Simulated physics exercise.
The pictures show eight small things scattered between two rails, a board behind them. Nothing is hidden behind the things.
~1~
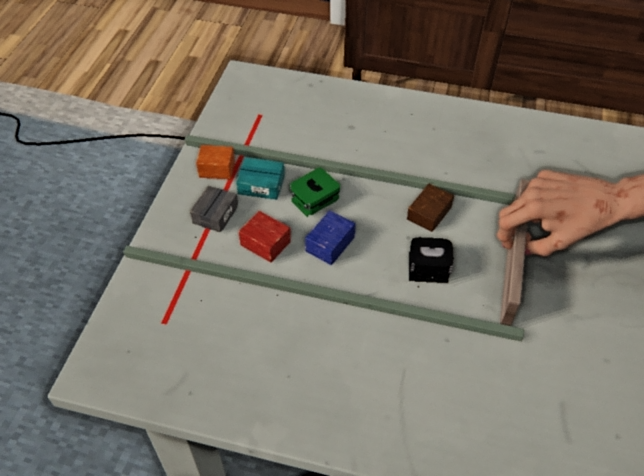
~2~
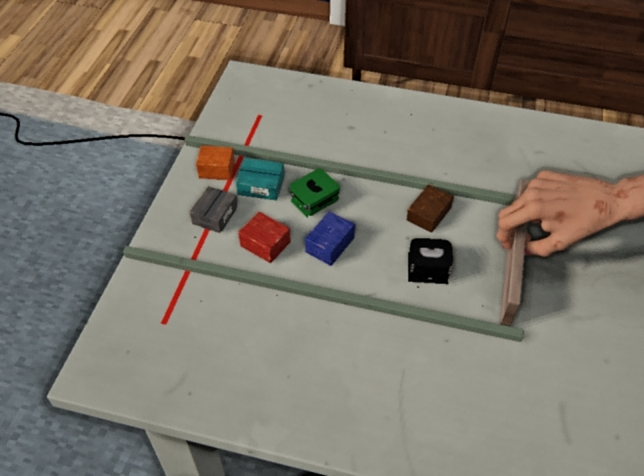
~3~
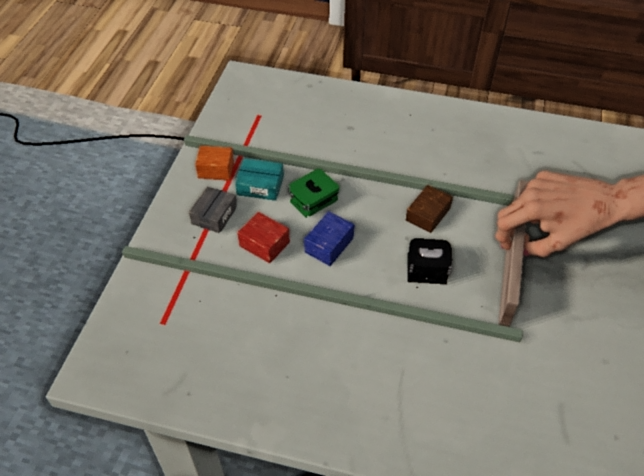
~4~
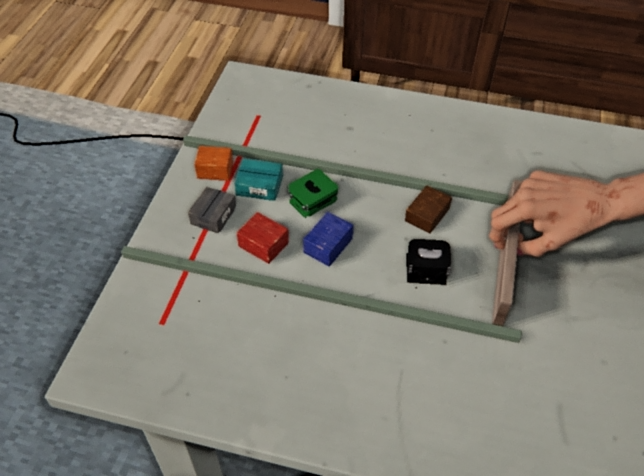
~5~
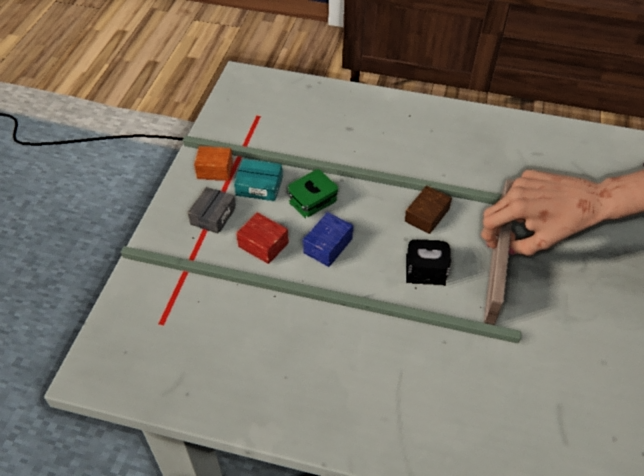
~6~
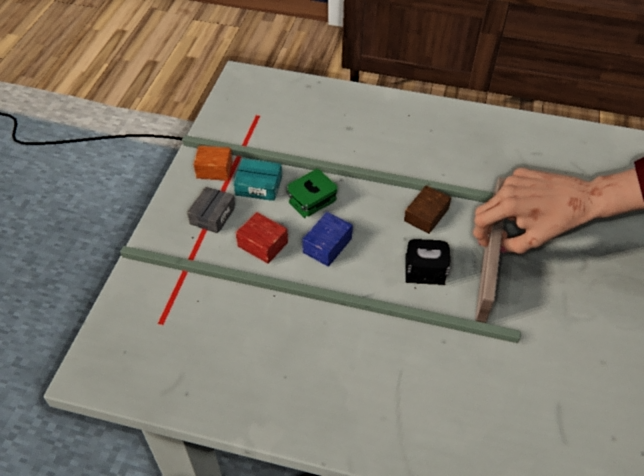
A hand slides a board slightly left between two rails toward eight small, still objects.
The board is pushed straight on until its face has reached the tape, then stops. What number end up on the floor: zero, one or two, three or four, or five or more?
The number that fall off is three or four.
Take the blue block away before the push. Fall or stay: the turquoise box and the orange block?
The turquoise box comes down, the orange block is lost.
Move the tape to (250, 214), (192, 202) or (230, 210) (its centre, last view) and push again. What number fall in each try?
The counts: 2, 6 and 4.
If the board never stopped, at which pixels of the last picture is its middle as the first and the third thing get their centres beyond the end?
Its middle is around (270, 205) and later (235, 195).
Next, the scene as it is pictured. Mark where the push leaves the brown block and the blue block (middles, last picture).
The brown block at (215, 171), the blue block at (157, 204).
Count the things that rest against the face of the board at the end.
That makes 2.
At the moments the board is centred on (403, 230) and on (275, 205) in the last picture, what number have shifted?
By then 2, and 8.
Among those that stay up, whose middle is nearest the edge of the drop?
The blue block.
Soon after, none off yet; orange block at rest near (213, 163); grey box at rest near (212, 210); turquoise box at rest near (258, 179).
Then, none off yet; orange block moved a little near (202, 161); grey box moved a little near (193, 201); turquoise box moved about its own width near (233, 177).
By the end, the number that fall off is three or four; fallen, red block, turquoise box, grey box and orange block.
